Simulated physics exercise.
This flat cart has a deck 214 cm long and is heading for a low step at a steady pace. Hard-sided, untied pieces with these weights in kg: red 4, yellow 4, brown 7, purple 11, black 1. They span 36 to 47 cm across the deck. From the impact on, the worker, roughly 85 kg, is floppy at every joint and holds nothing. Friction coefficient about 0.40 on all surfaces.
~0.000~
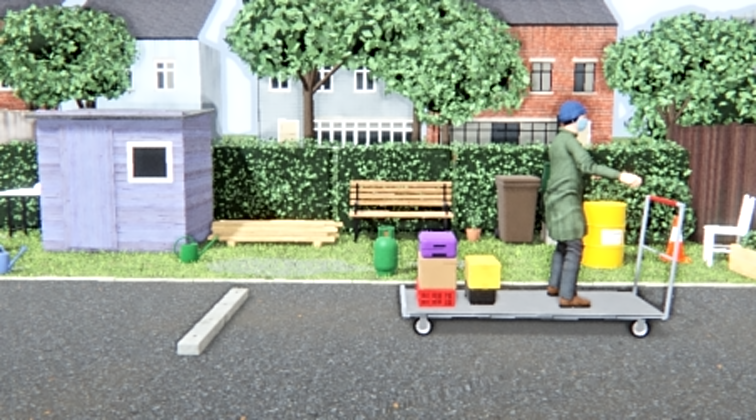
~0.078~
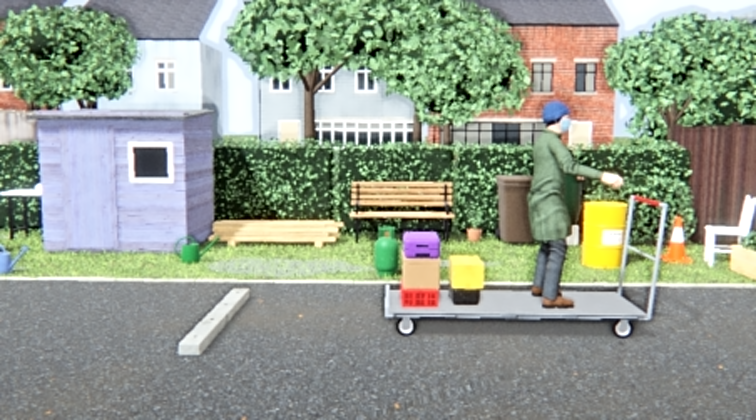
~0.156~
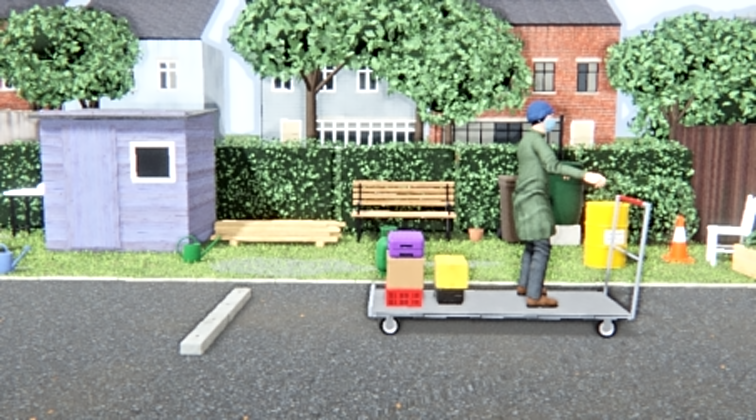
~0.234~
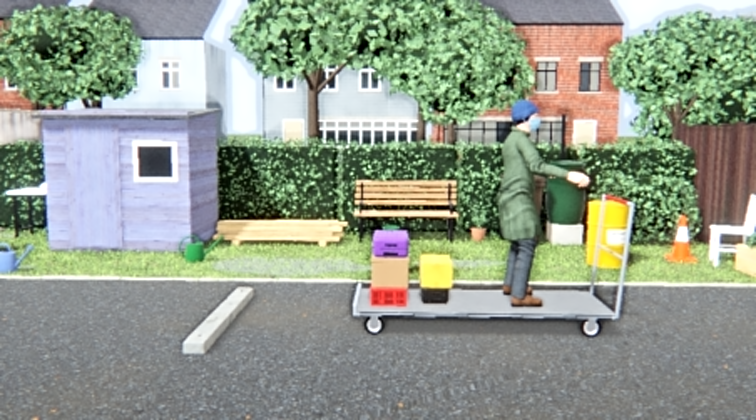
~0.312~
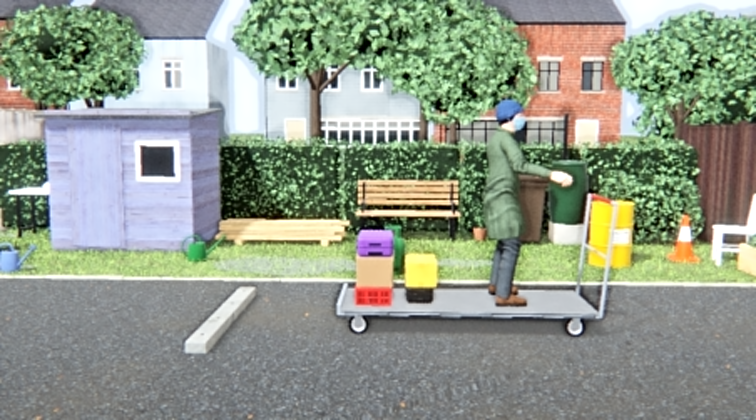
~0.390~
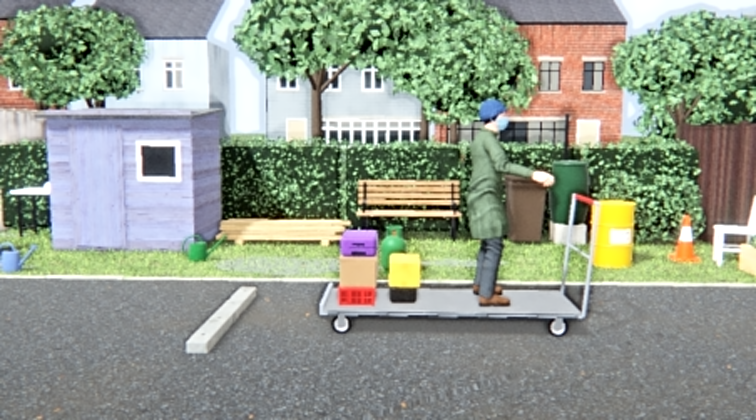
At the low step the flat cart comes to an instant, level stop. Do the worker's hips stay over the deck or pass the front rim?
The worker's hips stay behind the front rim.
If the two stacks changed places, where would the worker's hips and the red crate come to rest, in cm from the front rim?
In that case hips 90 behind, red 40 behind.
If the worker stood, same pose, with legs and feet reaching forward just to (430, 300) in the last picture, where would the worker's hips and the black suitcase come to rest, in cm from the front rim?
Then hips 40 past, black 60 behind.
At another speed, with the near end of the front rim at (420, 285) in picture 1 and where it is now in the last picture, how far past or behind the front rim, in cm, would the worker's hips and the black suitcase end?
Then hips 0 behind, black 50 behind.
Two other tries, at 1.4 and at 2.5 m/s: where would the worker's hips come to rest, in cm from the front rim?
First 90 cm behind, then 10 cm past.
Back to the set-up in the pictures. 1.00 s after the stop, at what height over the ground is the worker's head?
Roughly 80 cm above it.
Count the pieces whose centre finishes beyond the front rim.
3 of them.
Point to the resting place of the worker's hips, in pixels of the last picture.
Near (245, 266).
The wheels strike at 0.85 s.
After 1.10 s the worker's hips are 85 cm behind the rim, near (320, 215) in the last picture's view.
After 1.40 s the worker's hips are 38 cm behind the rim, near (268, 265) in the last picture's view.
After 1.85 s the worker's hips are 22 cm behind the rim, near (250, 266) in the last picture's view.
At rest, 3.5 s, past the rim, yellow carton, brown tote and purple suitcase; behind it, red crate, black suitcase and the worker's hips.
